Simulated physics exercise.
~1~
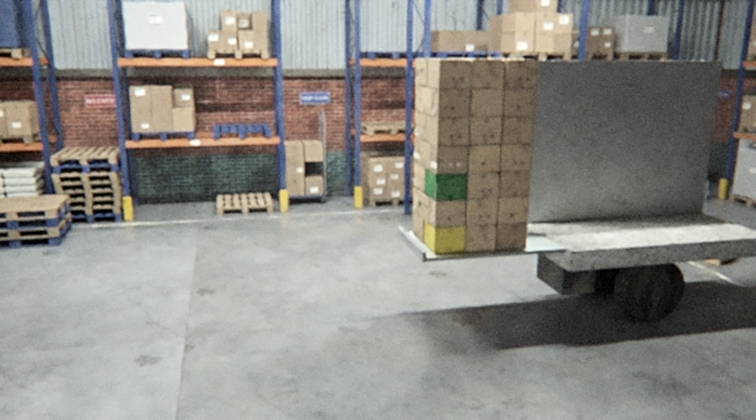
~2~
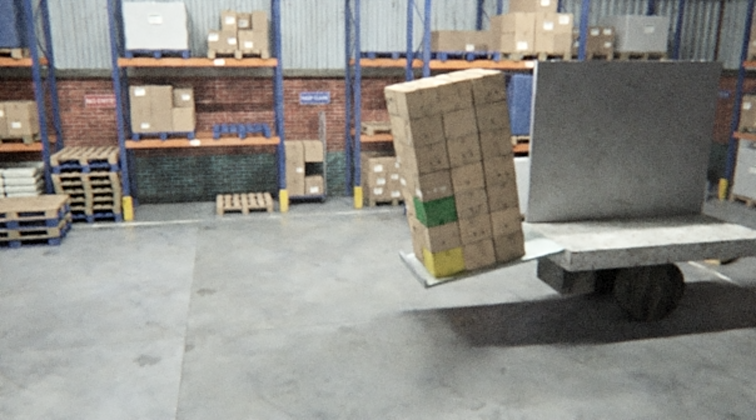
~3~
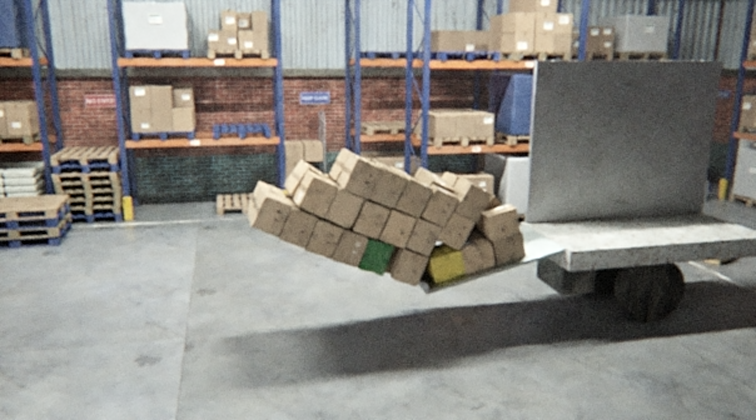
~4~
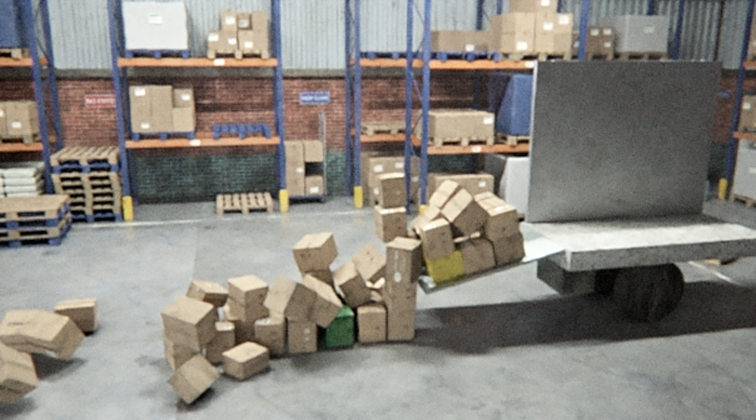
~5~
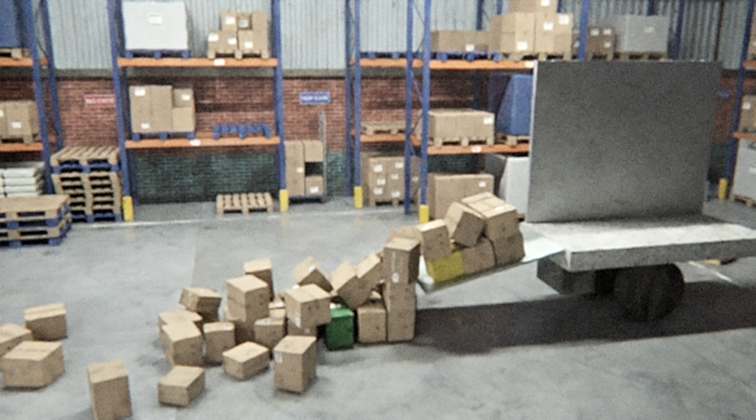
In a warehouse, a lorry's tail lift tilts and most of its stacked cartons topple left, scattering.
